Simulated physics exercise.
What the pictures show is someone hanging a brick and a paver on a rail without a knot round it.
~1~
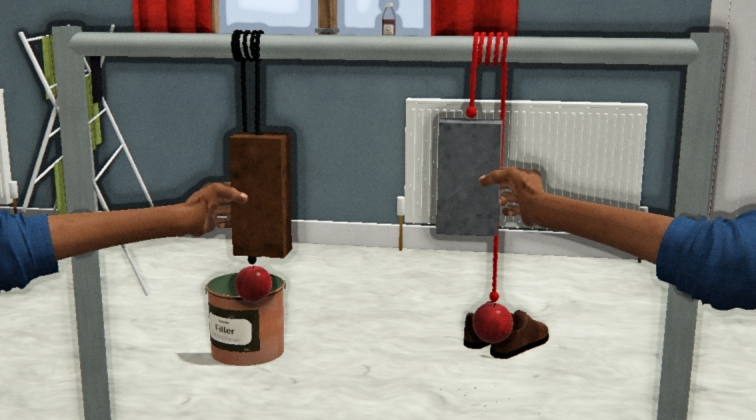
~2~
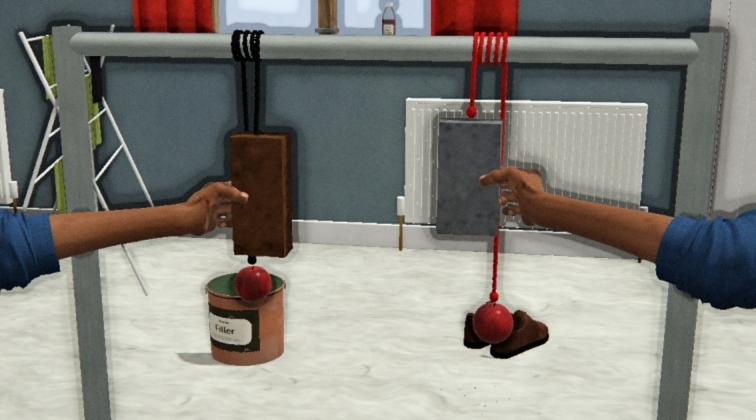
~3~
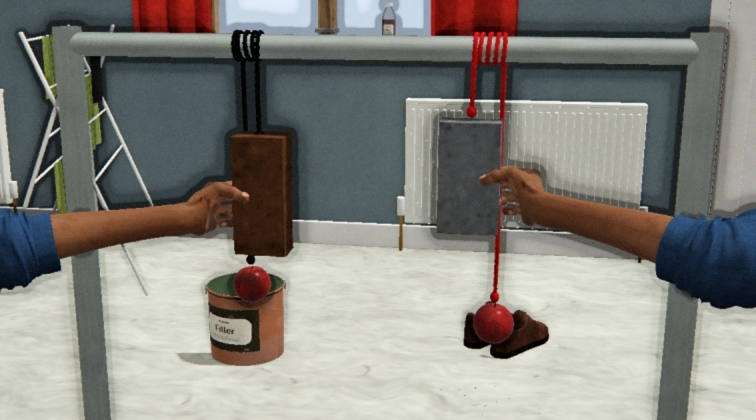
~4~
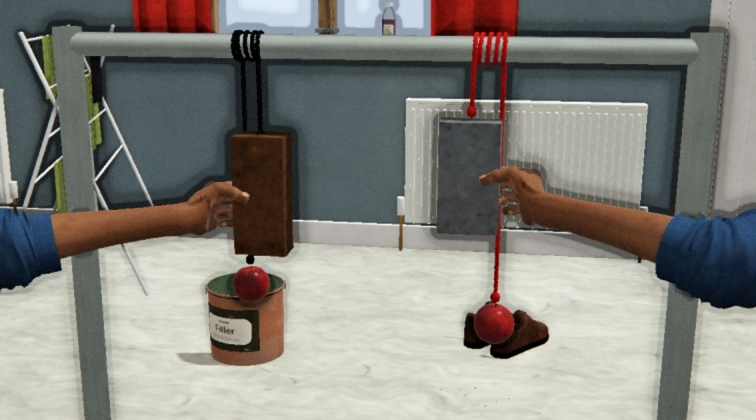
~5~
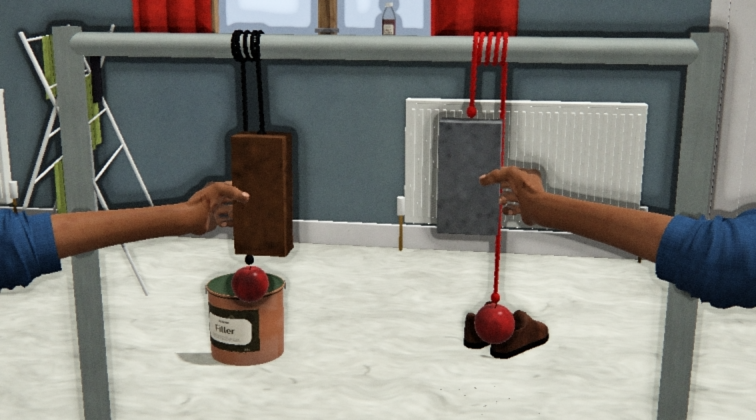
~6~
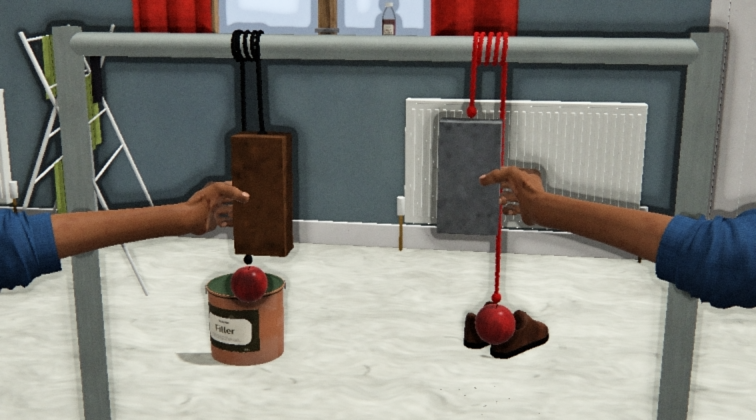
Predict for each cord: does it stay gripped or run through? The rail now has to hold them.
Prediction: The brick stays up; the paver stays up.
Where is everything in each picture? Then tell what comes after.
Brick (261, 195); paver (469, 177); left apple (254, 284); right apple (493, 322), in the first picture.
Brick (262, 194); paver (469, 177), in the second picture.
Brick (263, 194); paver (470, 176), in the third picture.
Brick (263, 194); paver (470, 176), in the fourth picture.
Brick (263, 194); paver (470, 176), in the fifth picture.
Brick (263, 194); paver (470, 176); left cord wound several times round the rail; right cord wound several times round the rail, in the sixth picture.
Then, 0.28 s past the final frame, brick still up near (262, 203); paver still up near (471, 174).
Then, 0.64 s past the final frame, brick still up near (259, 200); paver still up near (473, 174).
When it is over, brick still up near (259, 200); paver still up near (473, 174). The brick is held and the paver keeps its height.
